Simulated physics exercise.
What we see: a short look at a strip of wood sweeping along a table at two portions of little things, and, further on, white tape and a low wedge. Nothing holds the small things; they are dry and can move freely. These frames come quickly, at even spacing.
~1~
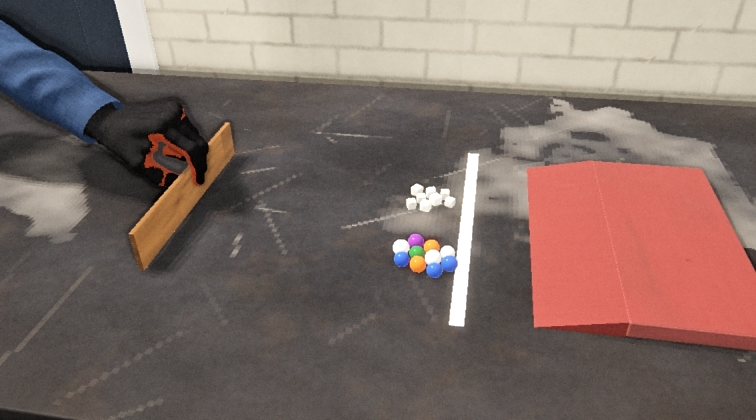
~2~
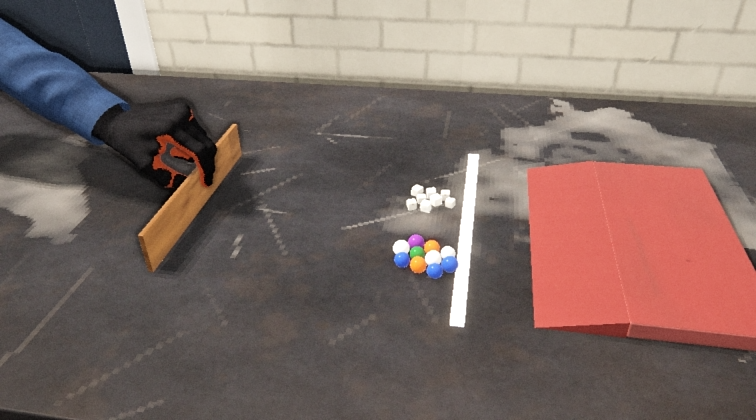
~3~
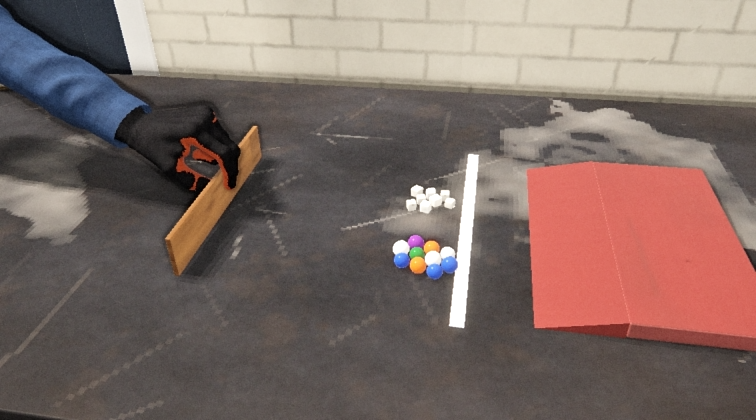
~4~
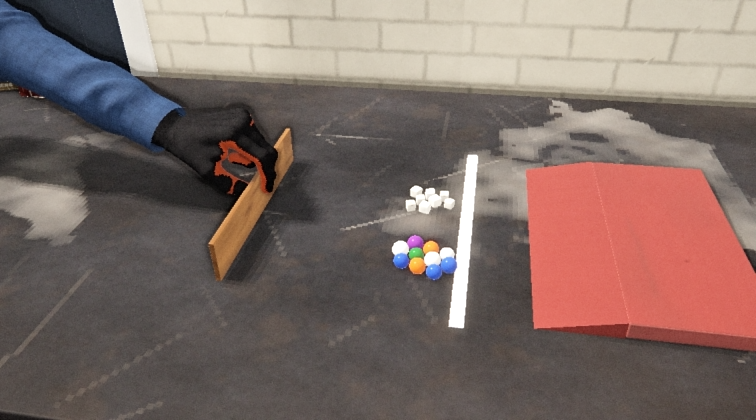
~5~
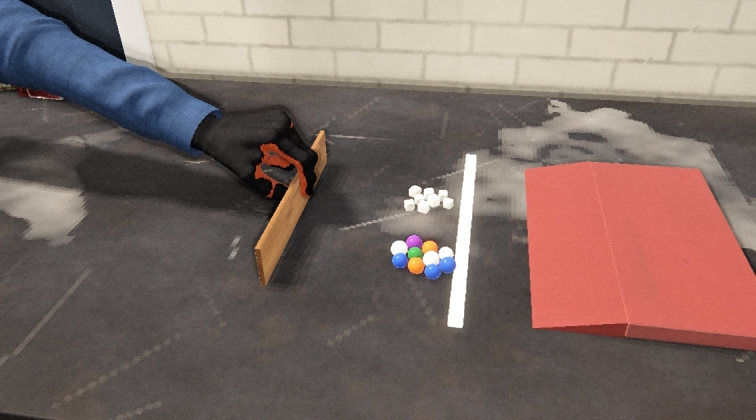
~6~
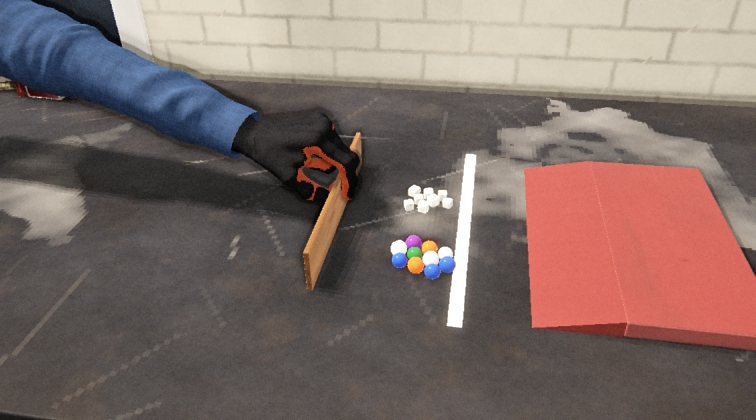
On a dark, scuffed tabletop before a pale brick wall, the view looks down at an angle from a fixed camera. A black-gloved hand in a blue sleeve holds a wooden strip at left, with small white cubes behind multicoloured balls near the centre, then white tape and a low red wedge at right. The hand slides the strip rightward, slowly then faster, turning it slightly, while both groups stay put.
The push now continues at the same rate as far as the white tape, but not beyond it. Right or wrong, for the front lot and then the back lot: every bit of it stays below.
Front lot: Wrong; back lot: Right.
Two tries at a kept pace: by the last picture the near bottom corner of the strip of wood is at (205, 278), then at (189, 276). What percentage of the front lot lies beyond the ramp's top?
Result: First case ~ 0 %, second case ~ 0 %.
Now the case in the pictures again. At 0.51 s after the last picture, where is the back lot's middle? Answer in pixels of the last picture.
Its middle is roughly at (535, 211) in the last frame.
Then, 0.11 s on from there, strip of wood still moving, near (418, 190); front lot the whole lot short of the ramp; back lot the whole lot short of the ramp.
Then, 0.23 s on from there, strip of wood stopped at the white tape; front lot near a quarter on the ramp, the bulk short of the ramp; back lot the whole lot short of the ramp.
Then, 0.51 s on from there, strip of wood stopped at the white tape; front lot all but a few past the top, a little on the ramp; back lot near two thirds on the ramp, near a third short of the ramp.
In the end, strip of wood stopped at the white tape; front lot the whole lot past the top; back lot none at all past the top, near half on the ramp, near half short of the ramp.
